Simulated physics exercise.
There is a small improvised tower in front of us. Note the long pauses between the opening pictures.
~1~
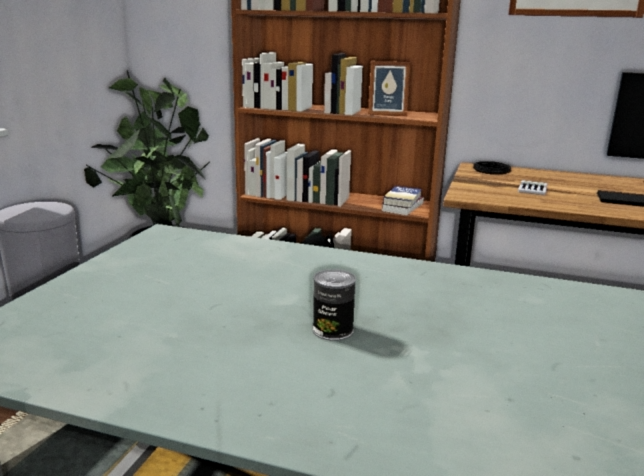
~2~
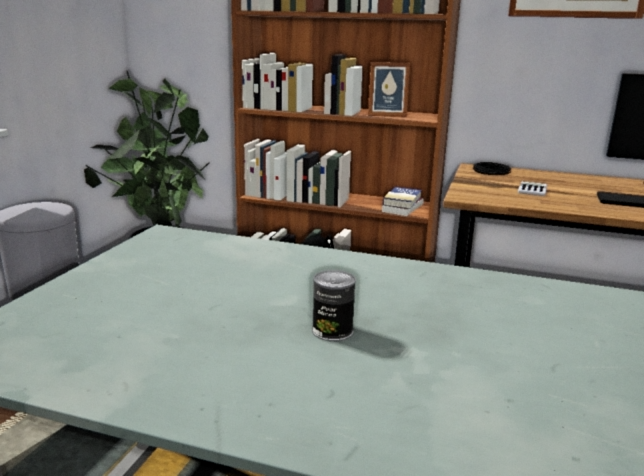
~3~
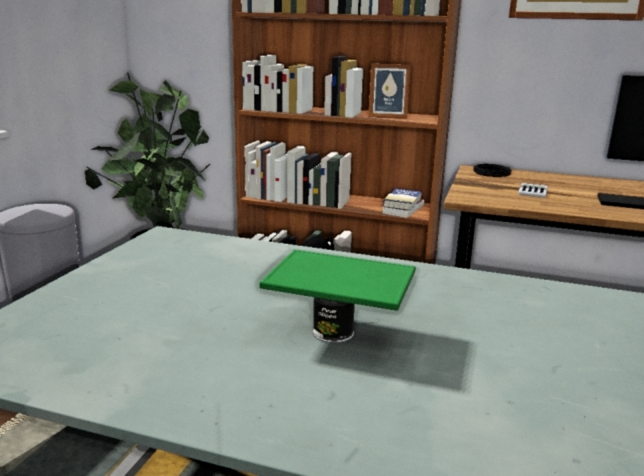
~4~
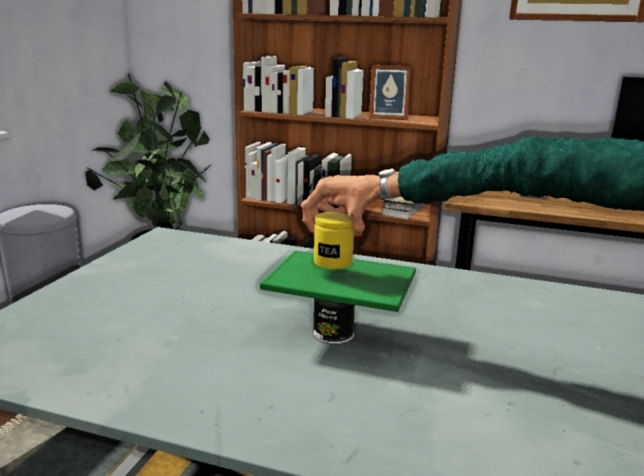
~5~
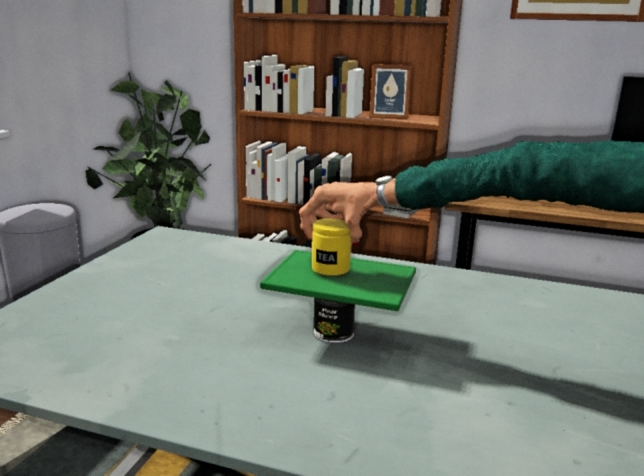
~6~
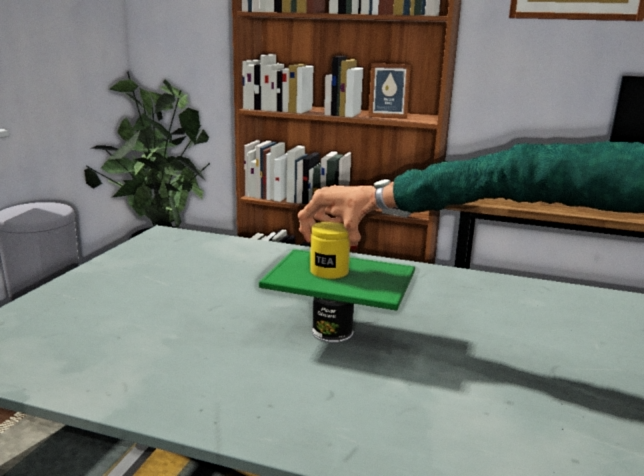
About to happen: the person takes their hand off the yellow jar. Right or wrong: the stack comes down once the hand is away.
Wrong, it stays balanced.
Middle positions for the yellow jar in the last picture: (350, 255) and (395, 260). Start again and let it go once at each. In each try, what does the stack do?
Try one, the stack stays standing; try two, it collapses.
Then, 0.80 s after the last picture, nothing has stirred.
Then, 1.70 s after the last picture, yellow jar resting near (330, 250).
At rest, all 3 in place. Seen from the same camera at the end, yellow jar near (330, 250). The stack holds.
